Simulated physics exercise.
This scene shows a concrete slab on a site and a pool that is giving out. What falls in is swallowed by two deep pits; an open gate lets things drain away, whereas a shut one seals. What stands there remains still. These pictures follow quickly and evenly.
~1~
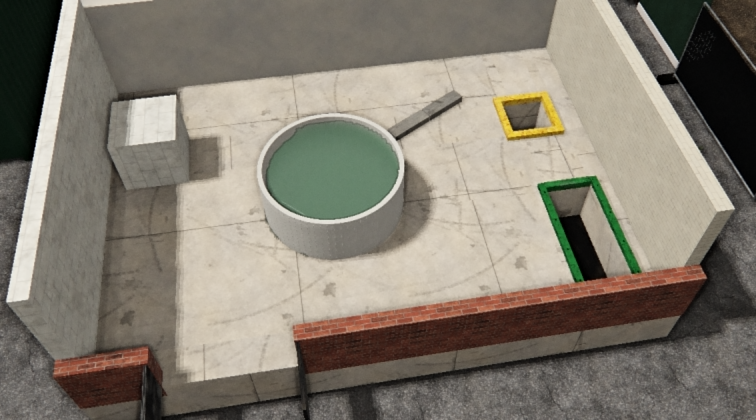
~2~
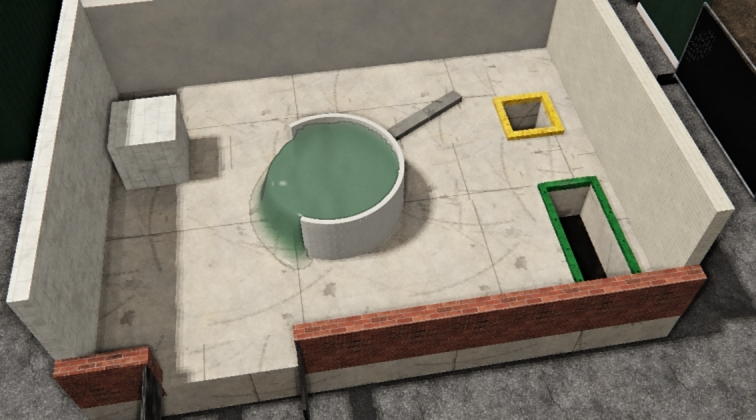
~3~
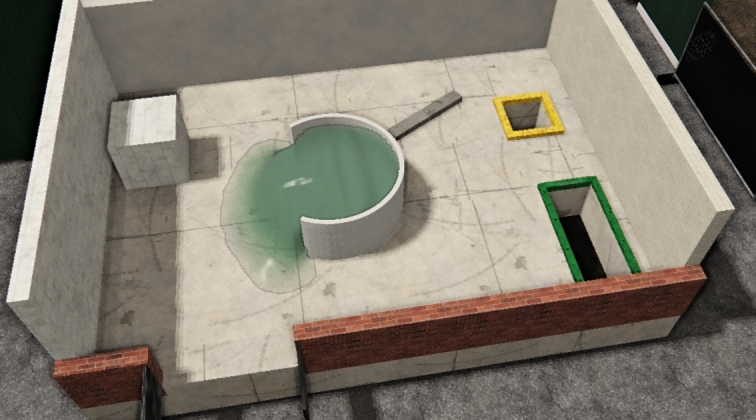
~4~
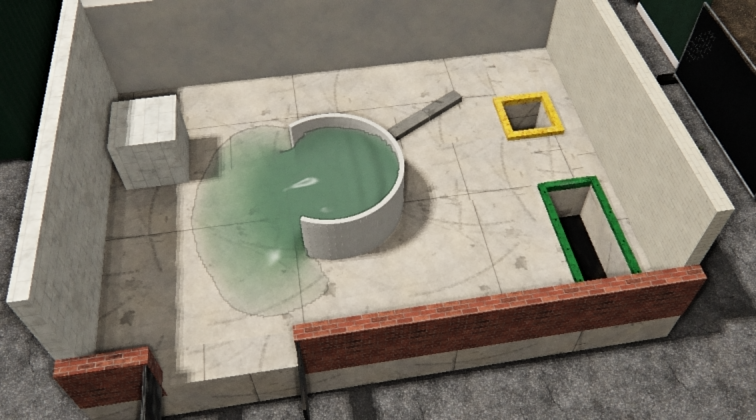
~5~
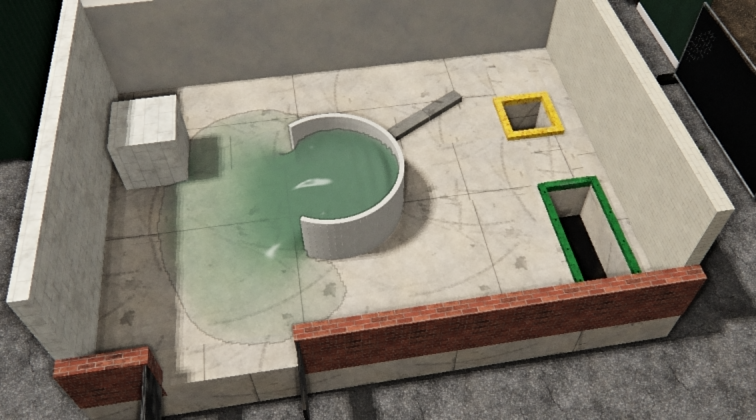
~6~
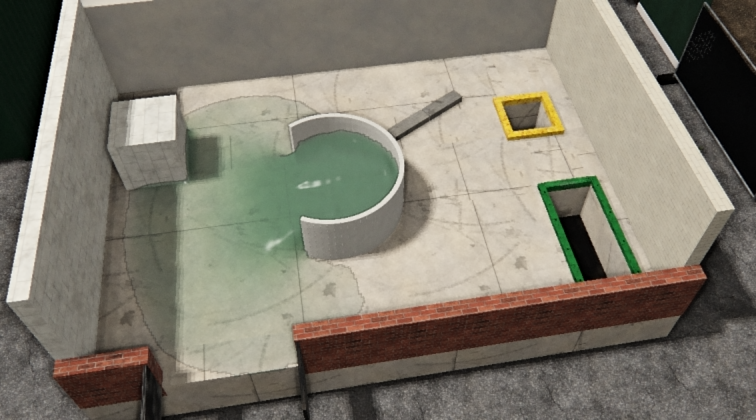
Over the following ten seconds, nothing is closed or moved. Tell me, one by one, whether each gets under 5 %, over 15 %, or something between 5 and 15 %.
One by one: The gate gets over 15 %; the green pit gets under 5 %; the yellow pit gets under 5 %.
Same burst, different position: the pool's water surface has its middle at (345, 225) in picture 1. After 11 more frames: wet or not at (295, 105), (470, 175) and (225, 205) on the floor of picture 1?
Spot 1 unwetted, spot 2 unwetted, and spot 3 wetted.
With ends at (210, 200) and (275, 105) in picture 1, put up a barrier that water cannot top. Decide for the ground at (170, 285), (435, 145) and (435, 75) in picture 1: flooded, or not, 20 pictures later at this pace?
Taking the three spots in the order asked, they are waterlogged, bone-dry and waterlogged.
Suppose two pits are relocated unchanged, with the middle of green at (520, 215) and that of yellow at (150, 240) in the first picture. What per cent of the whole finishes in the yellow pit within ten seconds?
Share for the yellow pit: 20 percent.
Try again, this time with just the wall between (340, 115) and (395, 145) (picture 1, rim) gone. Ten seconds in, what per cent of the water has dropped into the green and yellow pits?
In percent: Green 8, yellow 25.
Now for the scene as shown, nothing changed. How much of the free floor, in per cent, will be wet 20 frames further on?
The answer is around 50 per cent.
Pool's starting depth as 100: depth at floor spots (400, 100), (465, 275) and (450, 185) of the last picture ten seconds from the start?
About 8 per cent, then 4 per cent, then 2 per cent.
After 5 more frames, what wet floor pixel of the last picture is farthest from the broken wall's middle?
Close to (119, 96), I think.
A moment on, water covers 35 % of the floor; the gate 3 %, the green pit 0 %, the yellow pit 0 %.
Next, water covers 40 % of the floor; the gate 5 %, the green pit 0 %, the yellow pit 0 %.
Then, water covers 50 % of the floor; the gate 11 %, the green pit 0 %, the yellow pit 0 %.
Later, water covers 80 % of the floor; the gate 21 %, the green pit 0 %, the yellow pit 0 %.
In the end, water covers 95 % of the floor; the gate 29 %, the green pit 2 %, the yellow pit 0 %.
